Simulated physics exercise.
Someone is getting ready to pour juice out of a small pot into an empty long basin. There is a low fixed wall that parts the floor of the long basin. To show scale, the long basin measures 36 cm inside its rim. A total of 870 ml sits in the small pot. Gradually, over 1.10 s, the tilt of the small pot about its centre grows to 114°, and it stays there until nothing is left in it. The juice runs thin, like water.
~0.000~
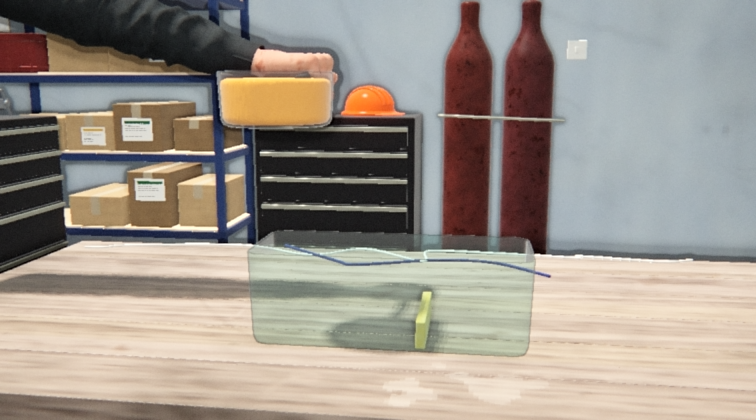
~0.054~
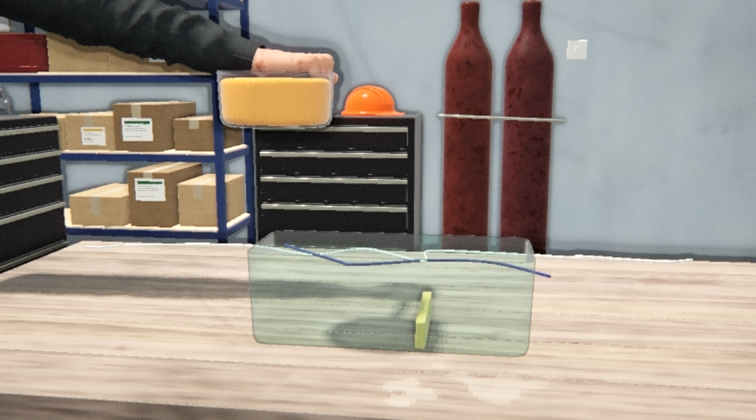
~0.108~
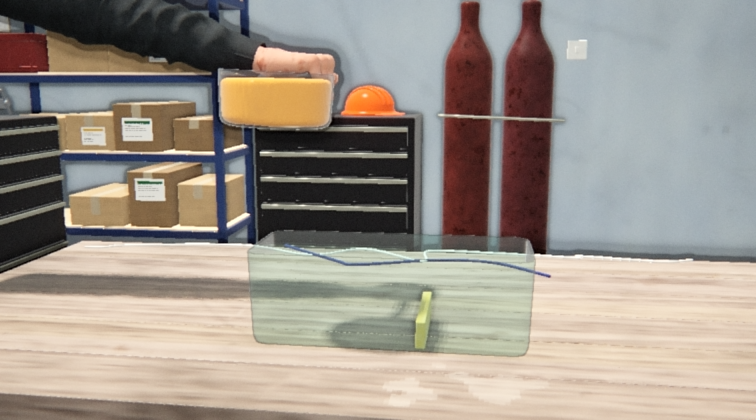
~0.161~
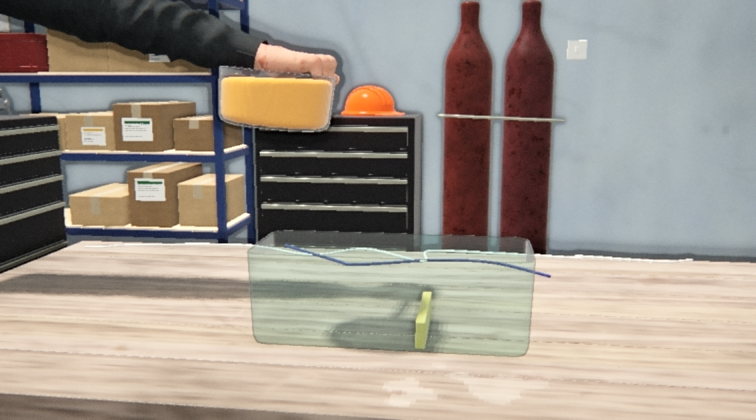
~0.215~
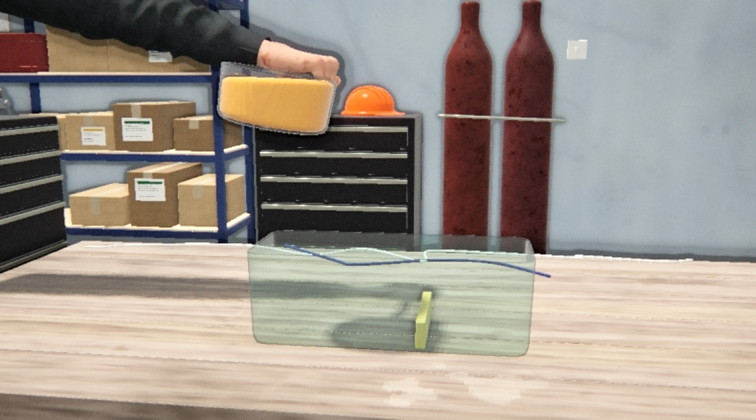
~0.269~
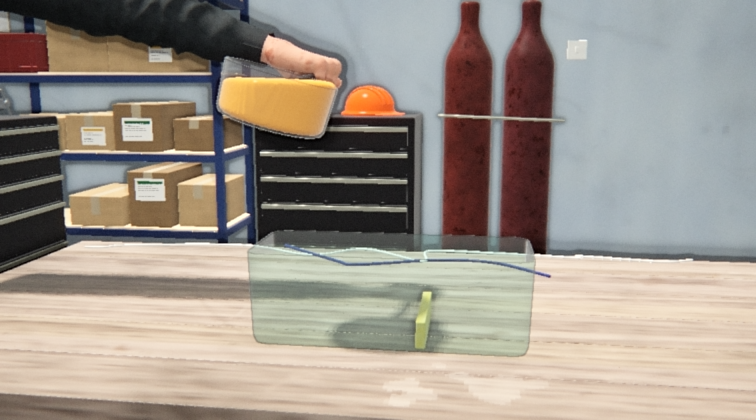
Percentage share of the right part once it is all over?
14 per cent.
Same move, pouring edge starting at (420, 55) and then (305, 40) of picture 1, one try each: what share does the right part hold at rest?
70 in a hundred, followed by 15 in a hundred.
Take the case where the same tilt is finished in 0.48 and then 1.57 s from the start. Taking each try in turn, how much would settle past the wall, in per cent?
Some 30 and 15 per cent, in that order.
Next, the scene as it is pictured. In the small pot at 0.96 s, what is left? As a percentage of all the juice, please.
Close to 4 percent of the total.
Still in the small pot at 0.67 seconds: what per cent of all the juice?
Around 36 percent.
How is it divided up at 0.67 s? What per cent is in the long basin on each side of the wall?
Lab note: Left near 20, right near 0.
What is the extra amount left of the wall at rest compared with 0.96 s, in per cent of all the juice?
Some 3 per cent.
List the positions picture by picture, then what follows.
It leans 0°; its right rim is at (331, 74); the juice meets the walls at (226, 81) and (330, 81); the long basin's rim runs from (261, 243) to (531, 251); the wall's top is at (424, 307), in the first frame.
It leans 1°; its right rim is at (331, 75); the juice meets the walls at (225, 81) and (330, 81), in the second frame.
It leans 3°; its right rim is at (332, 77); the juice meets the walls at (226, 80) and (331, 82), in the third frame.
It leans 6°; its right rim is at (333, 80); the juice meets the walls at (227, 80) and (332, 83), in the fourth frame.
It leans 10°; its right rim is at (334, 85); the juice meets the walls at (227, 81) and (333, 83), in the fifth frame.
It leans 16°; its right rim is at (335, 91); the juice meets the walls at (228, 81) and (336, 88); 1 per cent is over the edge, in the sixth frame.
After 0.67 s the tilt is 76° and 35 per cent is still to pour, 19 is left of the wall and 0 right of it.
After 0.96 s the tilt is 110° and 4 per cent is still to pour, 80 is left of the wall and 5 right of it.
After 1.27 s the tilt is 114° and 0 per cent is still to pour, 86 is left of the wall and 11 right of it.
After 1.60 s the tilt is 114° and 0 per cent is still to pour, 83 is left of the wall and 14 right of it.
In the end 83 per cent lies left of the wall, 14 right of it and 3 outside.
